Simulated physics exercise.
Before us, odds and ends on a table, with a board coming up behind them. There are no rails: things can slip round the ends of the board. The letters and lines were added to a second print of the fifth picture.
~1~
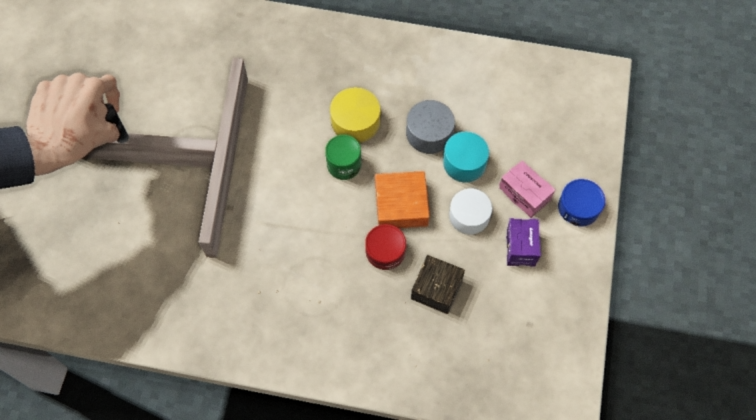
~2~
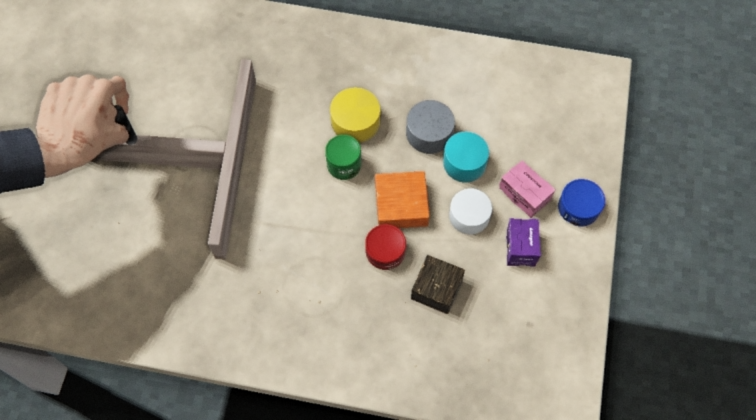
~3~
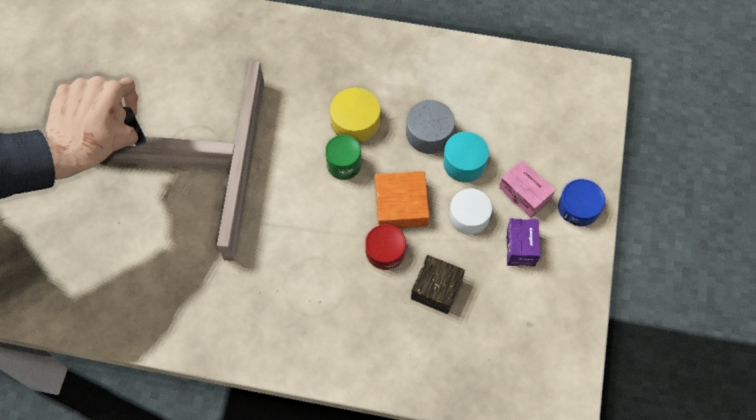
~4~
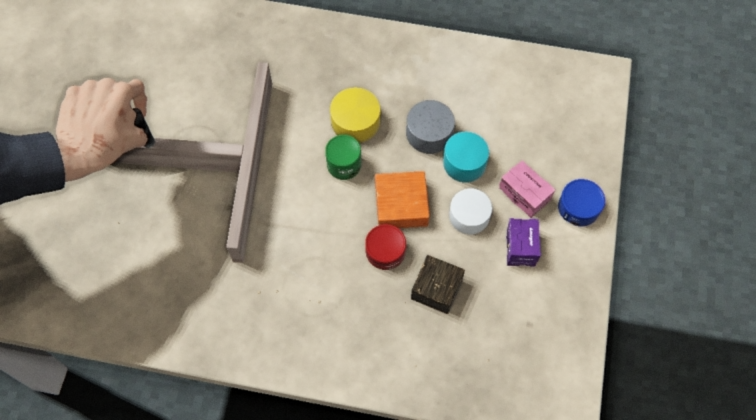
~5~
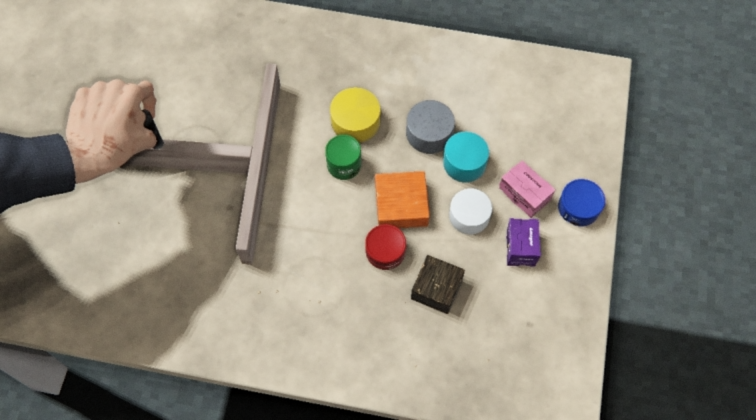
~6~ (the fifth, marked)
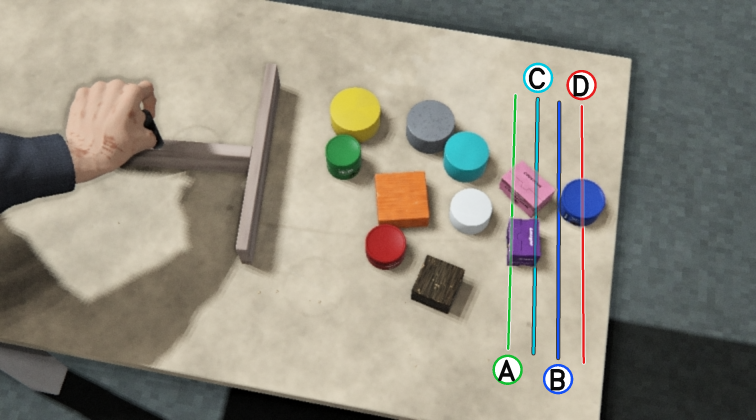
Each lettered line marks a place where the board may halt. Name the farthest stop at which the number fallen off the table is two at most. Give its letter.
Line C.
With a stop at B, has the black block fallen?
No.
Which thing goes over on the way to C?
The blue jar.
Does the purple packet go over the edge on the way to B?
By then, yes.
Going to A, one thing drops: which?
The blue jar goes over.
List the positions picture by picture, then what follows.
In the first frame, yellow tin (356, 115); grey pot (430, 127); pink packet (526, 189).
In the second frame, board (231, 147); white tin (471, 212).
In the third frame, board (240, 149); red tub (386, 248).
In the fourth frame, board (249, 150); green jar (344, 158).
In the fifth frame, board (257, 152); turquoise pot (466, 157); blue jar (581, 203); yellow tin (356, 115).
On the copy, A at (512, 214); B at (559, 222); C at (536, 218); D at (583, 226).
On C. First, board (357, 169); yellow tin (395, 118); grey pot (443, 128).
Then, board (459, 187); blue jar (600, 207); pink packet (554, 190).
Finally, board (537, 200); blue jar over the edge; white tin (609, 227); one fallen.
By contrast, A is within the limit but short; B drops three; D drops six.
